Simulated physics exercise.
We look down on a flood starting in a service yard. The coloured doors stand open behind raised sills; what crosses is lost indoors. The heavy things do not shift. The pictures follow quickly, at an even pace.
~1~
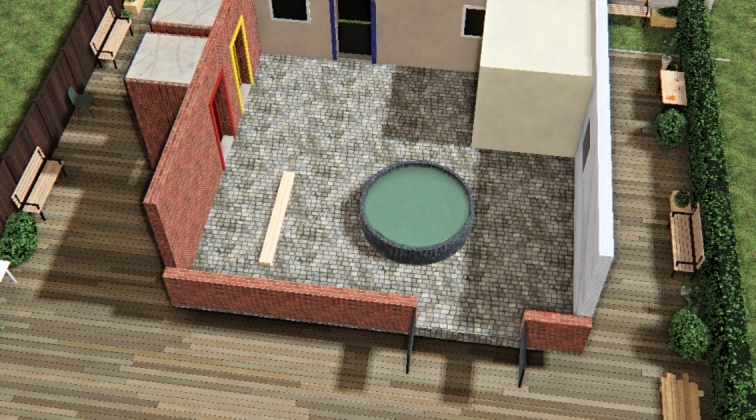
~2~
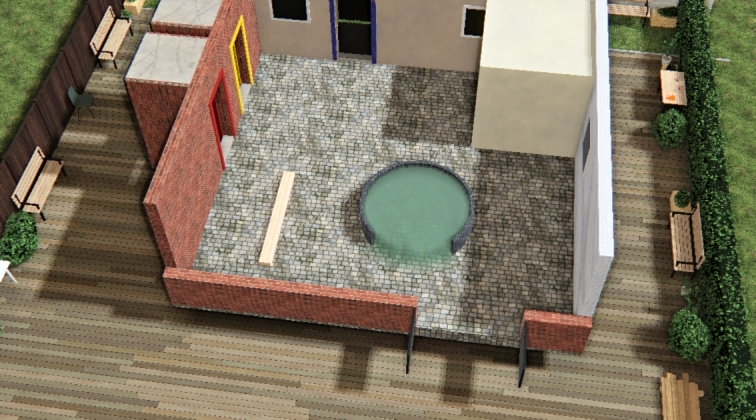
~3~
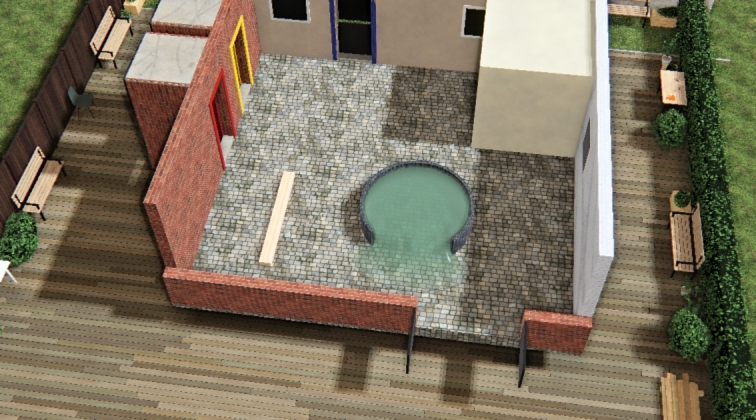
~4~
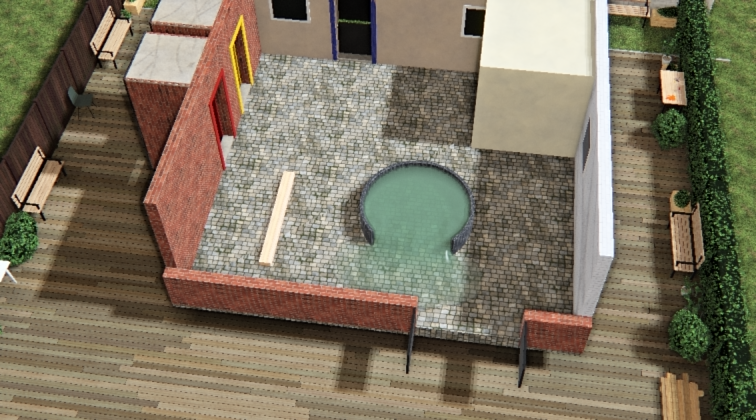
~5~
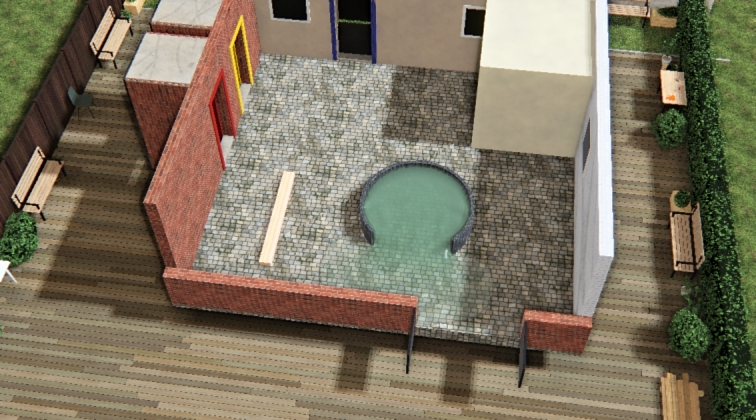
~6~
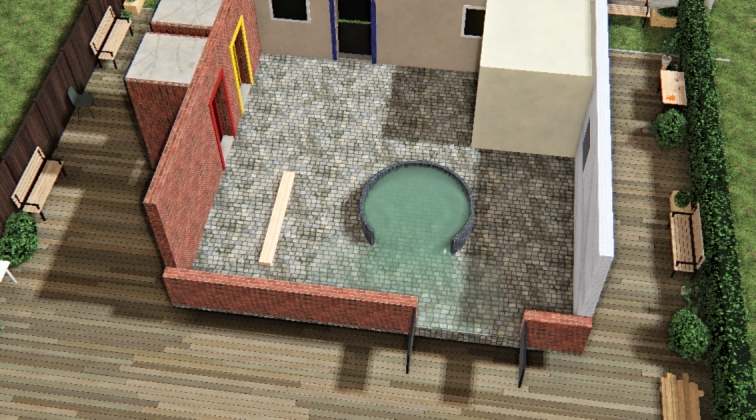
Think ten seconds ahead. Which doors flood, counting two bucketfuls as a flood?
One by one: The blue door admits no more than that; the red door admits no more than that; the yellow door admits no more than that.
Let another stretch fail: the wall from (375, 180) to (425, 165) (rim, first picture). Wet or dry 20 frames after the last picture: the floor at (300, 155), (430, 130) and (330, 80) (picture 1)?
In turn: Flooded, awash, under water.
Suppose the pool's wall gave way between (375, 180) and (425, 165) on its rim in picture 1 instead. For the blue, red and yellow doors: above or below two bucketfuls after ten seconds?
My reading: Blue is over; red stays under; yellow floods.
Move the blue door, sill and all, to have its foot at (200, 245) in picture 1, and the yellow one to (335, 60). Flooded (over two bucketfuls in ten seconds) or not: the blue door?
In short: The blue one lets more in.
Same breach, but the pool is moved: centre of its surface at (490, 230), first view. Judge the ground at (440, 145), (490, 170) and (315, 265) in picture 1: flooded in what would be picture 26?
In turn: Not flooded, no water, awash.
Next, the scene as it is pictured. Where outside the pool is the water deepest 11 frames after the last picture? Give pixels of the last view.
Close to (390, 313).
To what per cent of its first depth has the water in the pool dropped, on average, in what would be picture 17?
Near 46 in a hundred.
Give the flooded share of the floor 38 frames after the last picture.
Some 50 per cent.
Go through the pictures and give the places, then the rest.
The first picture shows still water in the pool at (417, 206).
In the second picture, the front is at (369, 246), out from the gap at (410, 257).
In the third picture, water pours out at (410, 259) and has run to (353, 260).
In the fourth picture, water pours out at (410, 259) and has run to (338, 261).
In the fifth picture, the front is at (327, 276), out from the gap at (410, 259).
In the sixth picture, water pours out at (410, 259) and has run to a hidden place.
A moment on, water covers 15 % of the floor; the blue door not reached, the red door not reached, the yellow door not reached.
Next, water covers 15 % of the floor; the blue door not reached, the red door not reached, the yellow door not reached.
Then, water covers 25 % of the floor; the blue door not reached, the red door not reached, the yellow door not reached.
Later, water covers 50 % of the floor; the blue door not reached, the red door wet at the sill, nothing in, the yellow door wet at the sill, nothing in.
In the end, water covers 65 % of the floor; the blue door wet at the sill, nothing in, the red door wet at the sill, nothing in, the yellow door wet at the sill, nothing in.
